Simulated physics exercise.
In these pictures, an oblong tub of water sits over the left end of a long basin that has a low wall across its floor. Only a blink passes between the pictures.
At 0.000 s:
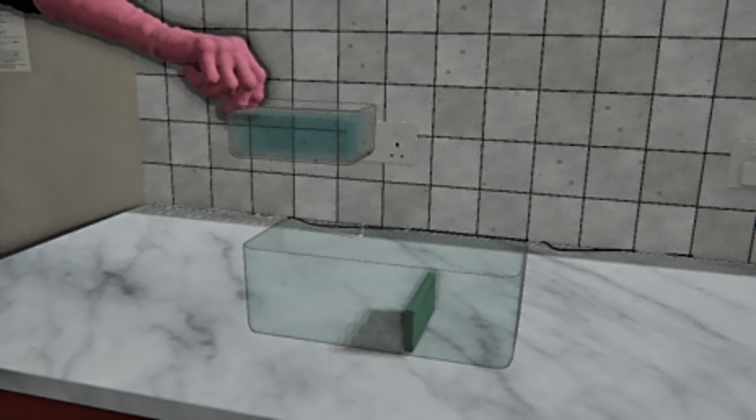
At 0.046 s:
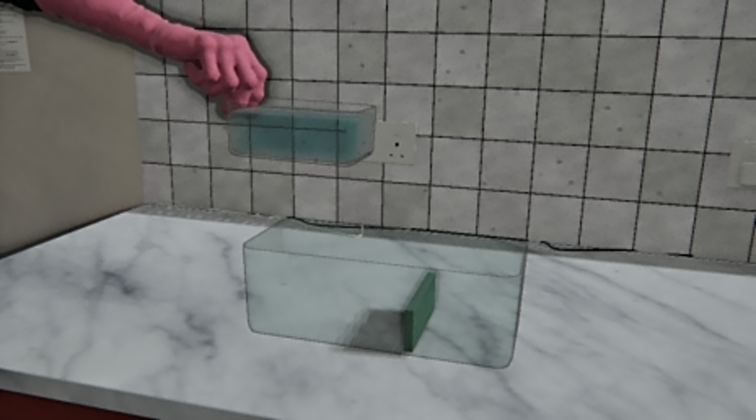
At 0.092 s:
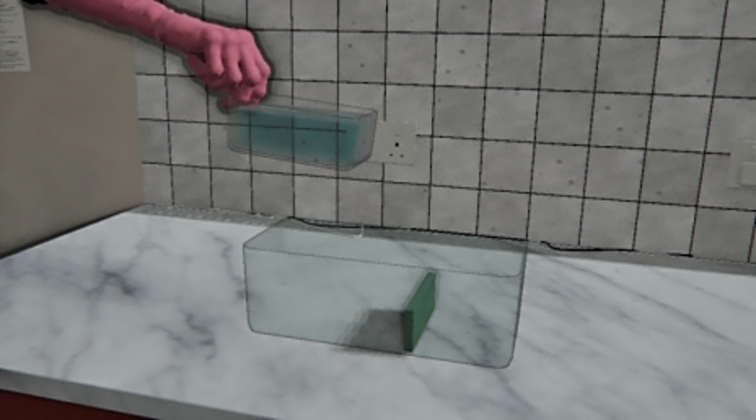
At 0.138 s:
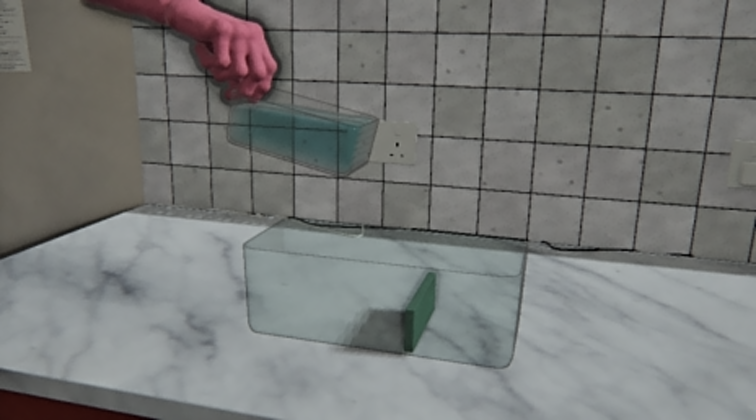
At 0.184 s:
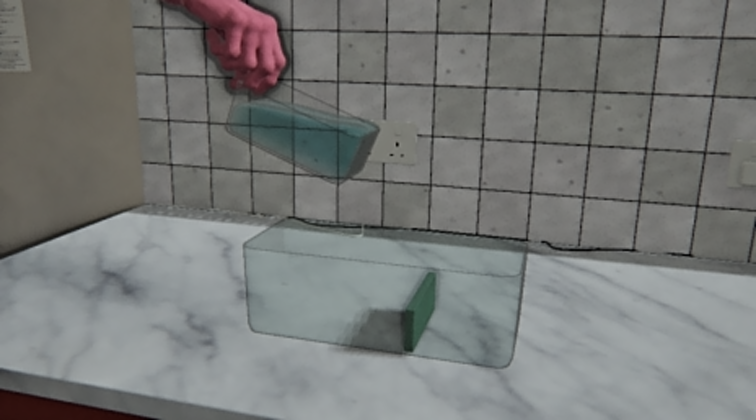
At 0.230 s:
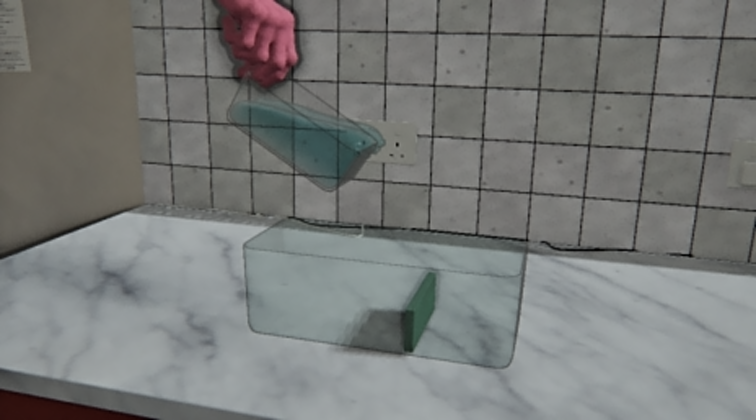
Above a long clear basin, a pink hand tilts a tub of blue water rightward.
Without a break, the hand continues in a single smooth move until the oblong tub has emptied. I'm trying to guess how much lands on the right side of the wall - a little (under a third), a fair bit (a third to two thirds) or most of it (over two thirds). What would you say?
I would say a little, under a third.
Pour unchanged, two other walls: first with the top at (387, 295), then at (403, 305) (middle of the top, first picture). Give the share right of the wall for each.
Note - case one near 65 %, case two near 45 %.
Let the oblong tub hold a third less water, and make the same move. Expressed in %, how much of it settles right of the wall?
5 per cent or so.
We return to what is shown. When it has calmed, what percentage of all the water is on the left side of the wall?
Some 75 per cent.
A moment on, the oblong tub is tipped on its side and 14 per cent is still to pour, 28 is left of the wall and 11 right of it.
Next, the oblong tub is tipped on its side and 2 per cent is still to pour, 70 is left of the wall and 18 right of it.
Then the oblong tub is tipped on its side and 1 per cent is still to pour, 63 is left of the wall and 18 right of it.
Later the oblong tub is tipped on its side and 0 per cent is still to pour, 73 is left of the wall and 18 right of it.
At rest 73 per cent lies left of the wall, 18 right of it and 9 outside.
